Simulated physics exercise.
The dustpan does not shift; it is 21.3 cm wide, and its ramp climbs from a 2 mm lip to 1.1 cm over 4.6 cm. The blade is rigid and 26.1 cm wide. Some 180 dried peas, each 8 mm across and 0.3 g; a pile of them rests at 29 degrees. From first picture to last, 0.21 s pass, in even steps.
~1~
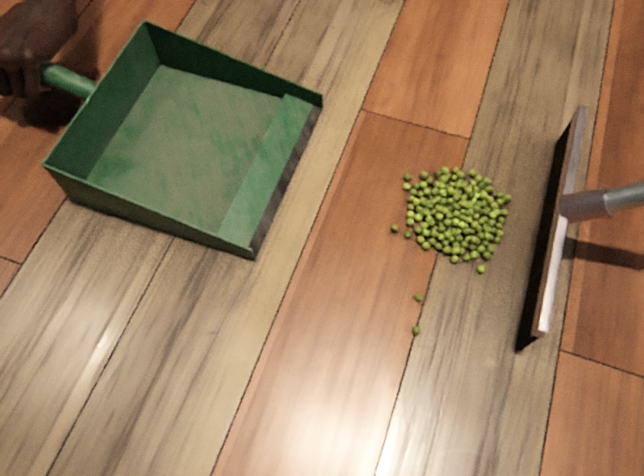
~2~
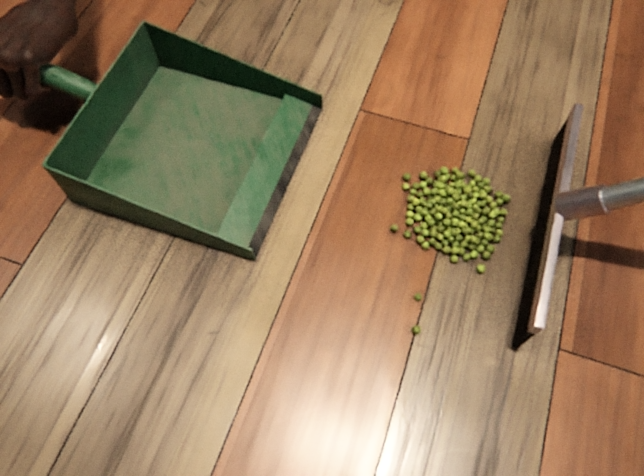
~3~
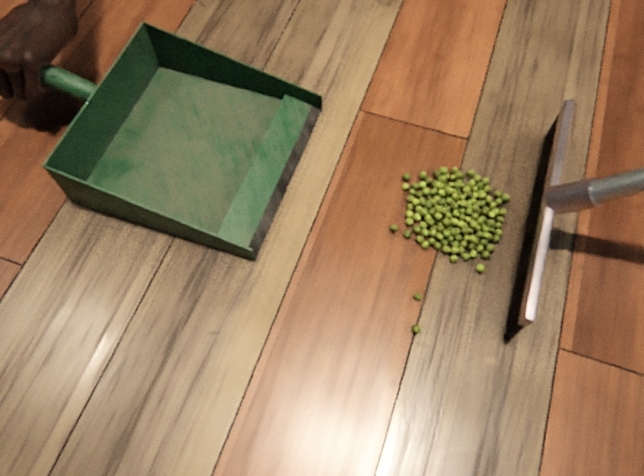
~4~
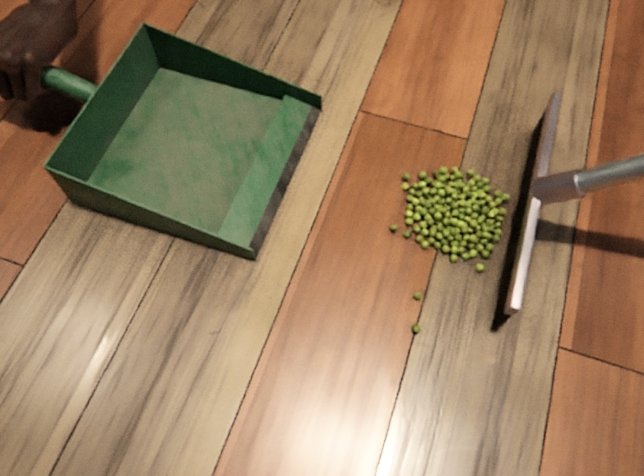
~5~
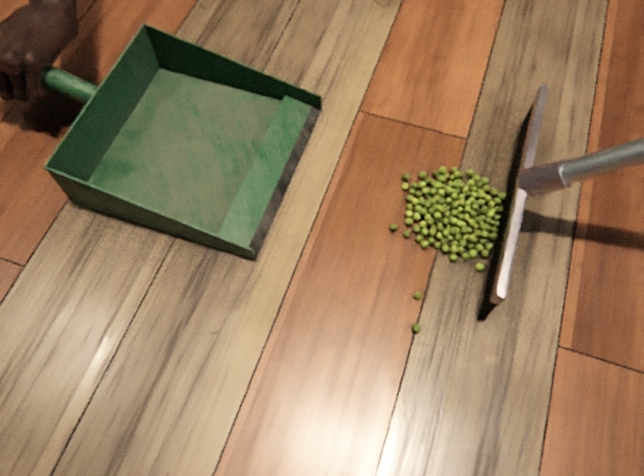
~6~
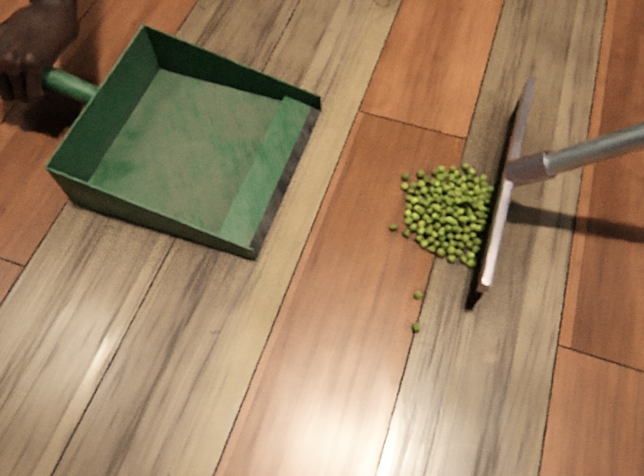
A flat blade on a grey handle slides left and presses into a pile of green peas.
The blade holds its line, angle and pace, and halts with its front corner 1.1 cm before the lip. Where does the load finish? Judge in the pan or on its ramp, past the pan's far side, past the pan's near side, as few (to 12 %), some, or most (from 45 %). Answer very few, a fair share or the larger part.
In the pan or on its ramp: A fair share; past the pan's far side: A fair share; past the pan's near side: Very few.
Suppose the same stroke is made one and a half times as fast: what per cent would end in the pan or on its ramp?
In that case some 40 per cent.
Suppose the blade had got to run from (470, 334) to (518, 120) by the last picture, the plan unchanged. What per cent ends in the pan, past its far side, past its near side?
Pan 40, far 5, near 10.
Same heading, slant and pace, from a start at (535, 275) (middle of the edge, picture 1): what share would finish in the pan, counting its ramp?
Some 45 per cent.
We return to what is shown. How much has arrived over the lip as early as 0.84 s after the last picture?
Some 40 per cent.
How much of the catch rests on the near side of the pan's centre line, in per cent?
Some 10 per cent.
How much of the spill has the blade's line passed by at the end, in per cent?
About 20 per cent.
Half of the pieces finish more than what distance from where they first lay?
Some 20 cm.
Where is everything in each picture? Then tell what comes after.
In the first frame, blade from (539, 331) to (578, 116), moved 0.0 cm, 0 of the pieces shifted so far; middle of the pieces at (456, 212); pan at (188, 148).
In the second frame, blade from (535, 328) to (574, 114), moved 0.3 cm, 0 of the pieces shifted so far; middle of the pieces at (456, 212).
In the third frame, blade from (526, 320) to (565, 109), moved 1.3 cm, 0 of the pieces shifted so far; middle of the pieces at (455, 212).
In the fourth frame, blade from (512, 309) to (553, 102), moved 2.7 cm, 0 of the pieces shifted so far; middle of the pieces at (455, 212).
In the fifth frame, blade from (498, 297) to (540, 95), moved 4.2 cm, 1 of the pieces shifted so far; middle of the pieces at (454, 211).
In the sixth frame, blade from (483, 286) to (528, 89), moved 5.7 cm, 101 of the pieces shifted so far; middle of the pieces at (448, 208); pan at (188, 150).
Then, 0.31 s after the last picture, middle of the blade 12 cm from the lip; 0 % over the lip, far side 5 %, near side 0 %.
Then, 0.52 s after the last picture, middle of the blade 5 cm from the lip; 0 % over the lip, far side 20 %, near side 0 %.
Then, 0.84 s after the last picture, middle of the blade 1 cm from the lip; 40 % over the lip, far side 25 %, near side 0 %.
In the end, pan 40 %, far side 25 %, near side 0 %, in front of the lip or behind the blade 35 %.
